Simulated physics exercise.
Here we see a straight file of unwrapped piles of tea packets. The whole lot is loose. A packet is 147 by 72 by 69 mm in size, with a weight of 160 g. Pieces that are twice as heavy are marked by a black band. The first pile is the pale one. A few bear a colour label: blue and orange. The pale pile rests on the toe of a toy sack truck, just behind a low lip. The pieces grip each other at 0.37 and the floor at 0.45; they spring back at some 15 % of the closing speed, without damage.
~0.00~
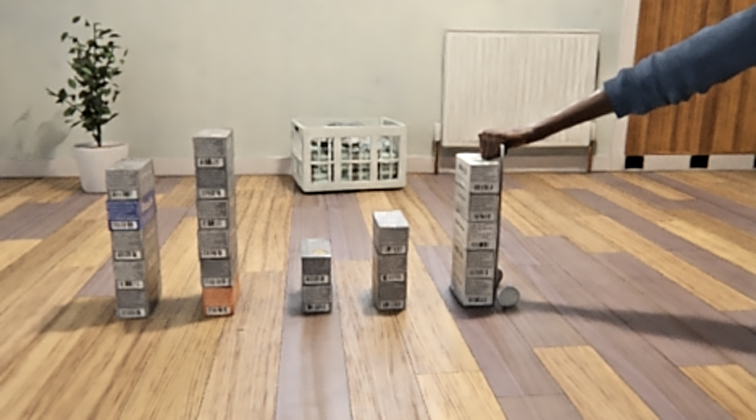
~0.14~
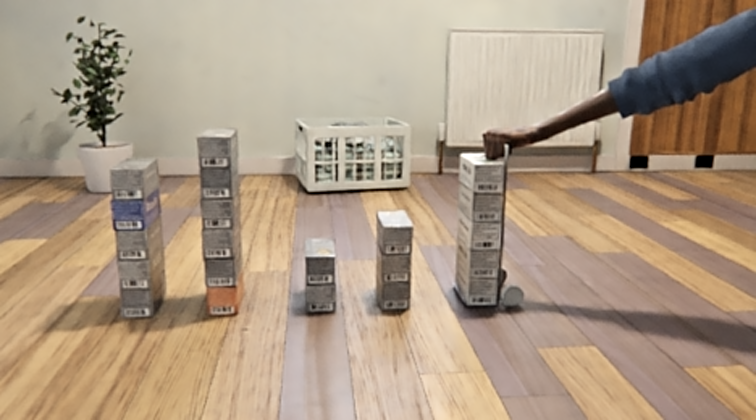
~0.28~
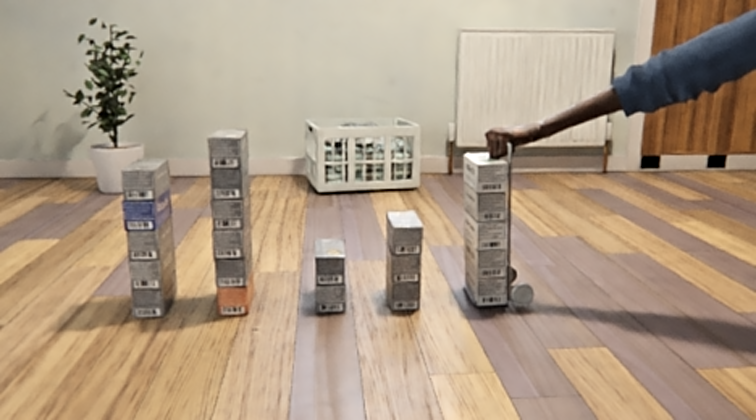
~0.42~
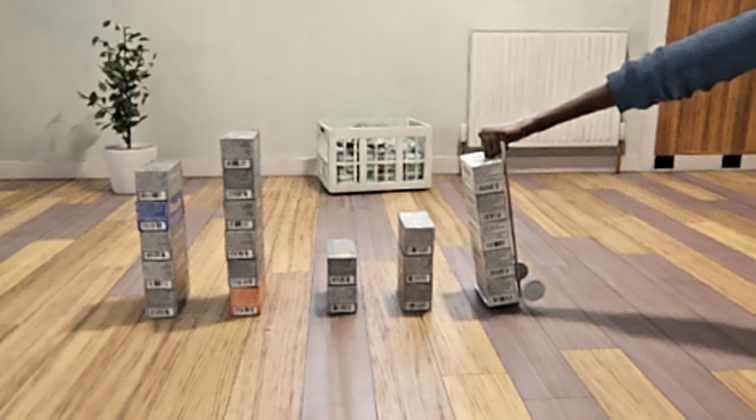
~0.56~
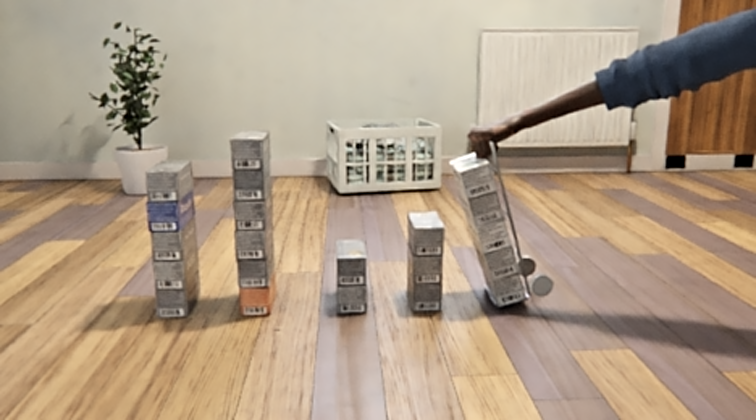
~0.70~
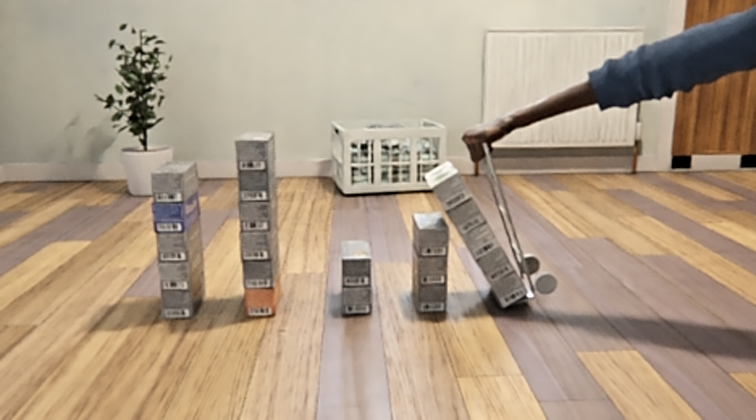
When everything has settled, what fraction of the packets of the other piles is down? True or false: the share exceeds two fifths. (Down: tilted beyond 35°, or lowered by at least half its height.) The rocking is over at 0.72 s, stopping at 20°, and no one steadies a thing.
False.
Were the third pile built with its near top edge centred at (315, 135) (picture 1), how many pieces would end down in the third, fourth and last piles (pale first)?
Down by pile: Third 6, fourth 6, last 4.
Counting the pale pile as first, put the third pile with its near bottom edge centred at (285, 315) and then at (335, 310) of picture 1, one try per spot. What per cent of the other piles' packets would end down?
Try 1: 10 %; try 2: 20 %.
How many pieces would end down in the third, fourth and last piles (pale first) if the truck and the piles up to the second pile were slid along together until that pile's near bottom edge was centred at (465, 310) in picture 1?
In that case third 0, fourth 0, last 0.
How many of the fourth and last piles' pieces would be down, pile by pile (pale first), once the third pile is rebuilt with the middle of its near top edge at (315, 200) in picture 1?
Counts down - fourth: 6; last: 4.
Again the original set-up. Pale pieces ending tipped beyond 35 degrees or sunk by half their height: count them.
The answer is 5 of the pale ones.
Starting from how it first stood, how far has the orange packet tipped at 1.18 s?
It sits at about 0 degrees.
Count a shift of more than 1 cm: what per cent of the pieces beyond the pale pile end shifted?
Displaced: 20 %.
After 0.90 s, 5 of the pale pile down; none of the 16 other packets down, 3 disturbed.
After 1.18 s, 5 of the pale pile down; 2 of the 16 other packets down.
At rest (1.8 s), 5 of the pale pile down; 3 of the 16 other packets down; orange packet unmoved; blue packet unmoved. That is 19 per cent. As the last picture would show them, middles, orange packet near (263, 292), blue packet near (177, 210).
